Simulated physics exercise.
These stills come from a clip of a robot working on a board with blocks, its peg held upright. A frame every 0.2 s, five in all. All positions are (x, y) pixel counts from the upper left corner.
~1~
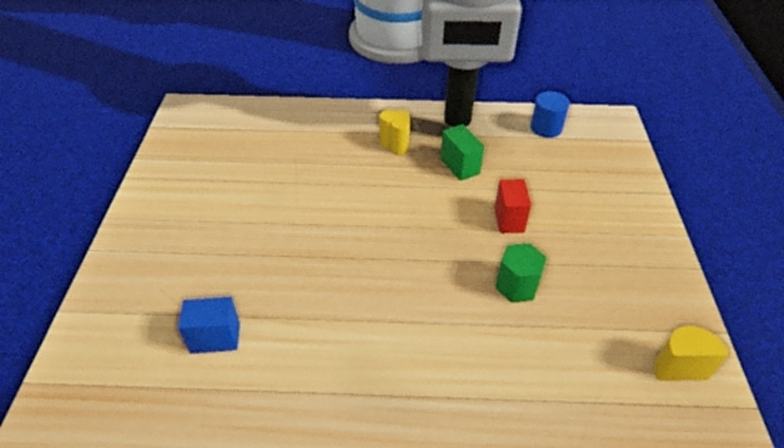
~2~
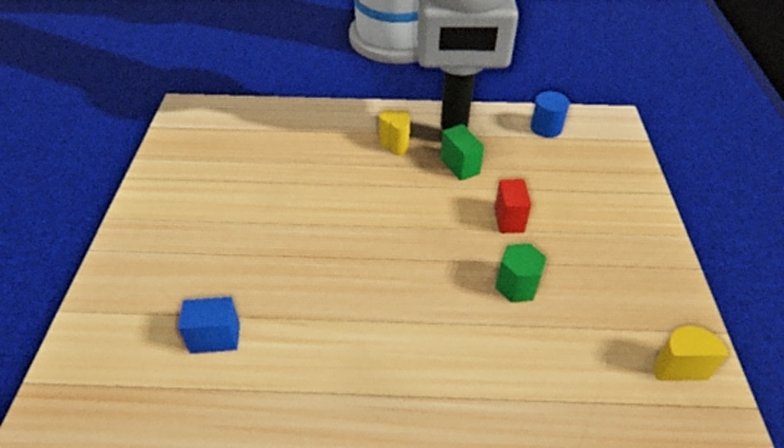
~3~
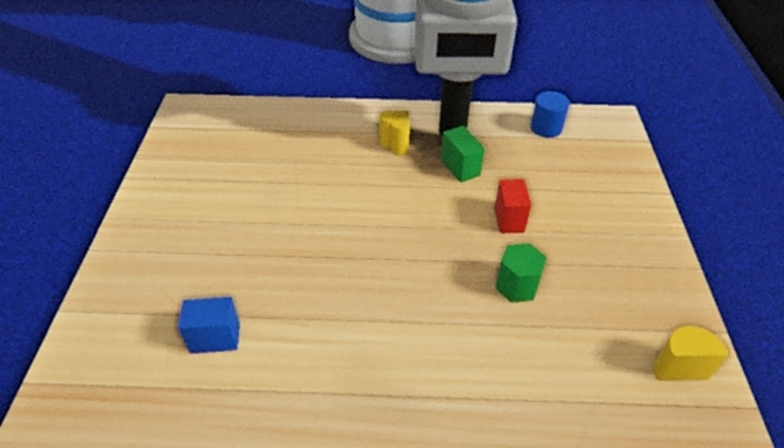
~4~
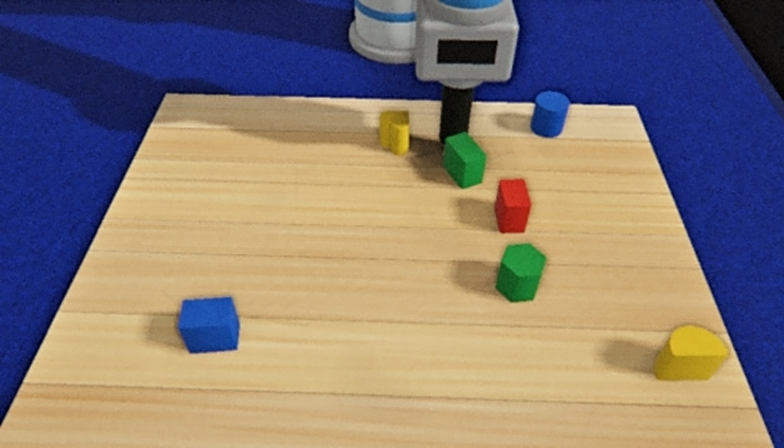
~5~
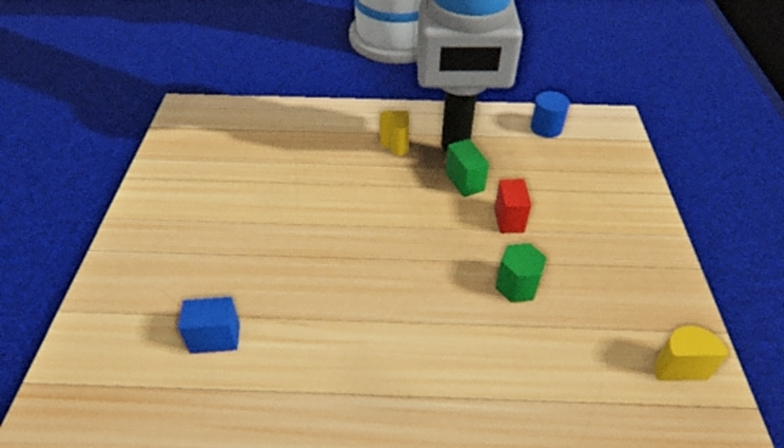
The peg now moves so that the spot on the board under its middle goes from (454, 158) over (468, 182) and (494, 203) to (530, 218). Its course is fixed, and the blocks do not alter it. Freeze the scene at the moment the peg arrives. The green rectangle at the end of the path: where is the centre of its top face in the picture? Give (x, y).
For the centre of its top, I'd go with (491, 202).
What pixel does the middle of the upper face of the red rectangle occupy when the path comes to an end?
At pixel (546, 217).
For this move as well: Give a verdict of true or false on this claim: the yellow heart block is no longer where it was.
That claim is false.
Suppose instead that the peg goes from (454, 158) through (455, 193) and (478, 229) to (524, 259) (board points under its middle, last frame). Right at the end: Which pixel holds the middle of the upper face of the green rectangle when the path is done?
For the centre of its top, I'd go with (541, 264).
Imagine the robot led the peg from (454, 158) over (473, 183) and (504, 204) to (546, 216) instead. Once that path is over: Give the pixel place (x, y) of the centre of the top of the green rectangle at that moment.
(487, 198)
The first path, step by step. One third of the way, peg (470, 171); green rectangle (479, 180), turned 15° clockwise.
Two thirds of the way, peg (497, 192); green rectangle (488, 200), turned 45° clockwise; red rectangle (524, 199).
At the end, peg (533, 207); yellow heart block unmoved; green rectangle (491, 202), turned 55° clockwise; red rectangle (546, 217), turned 50° clockwise.
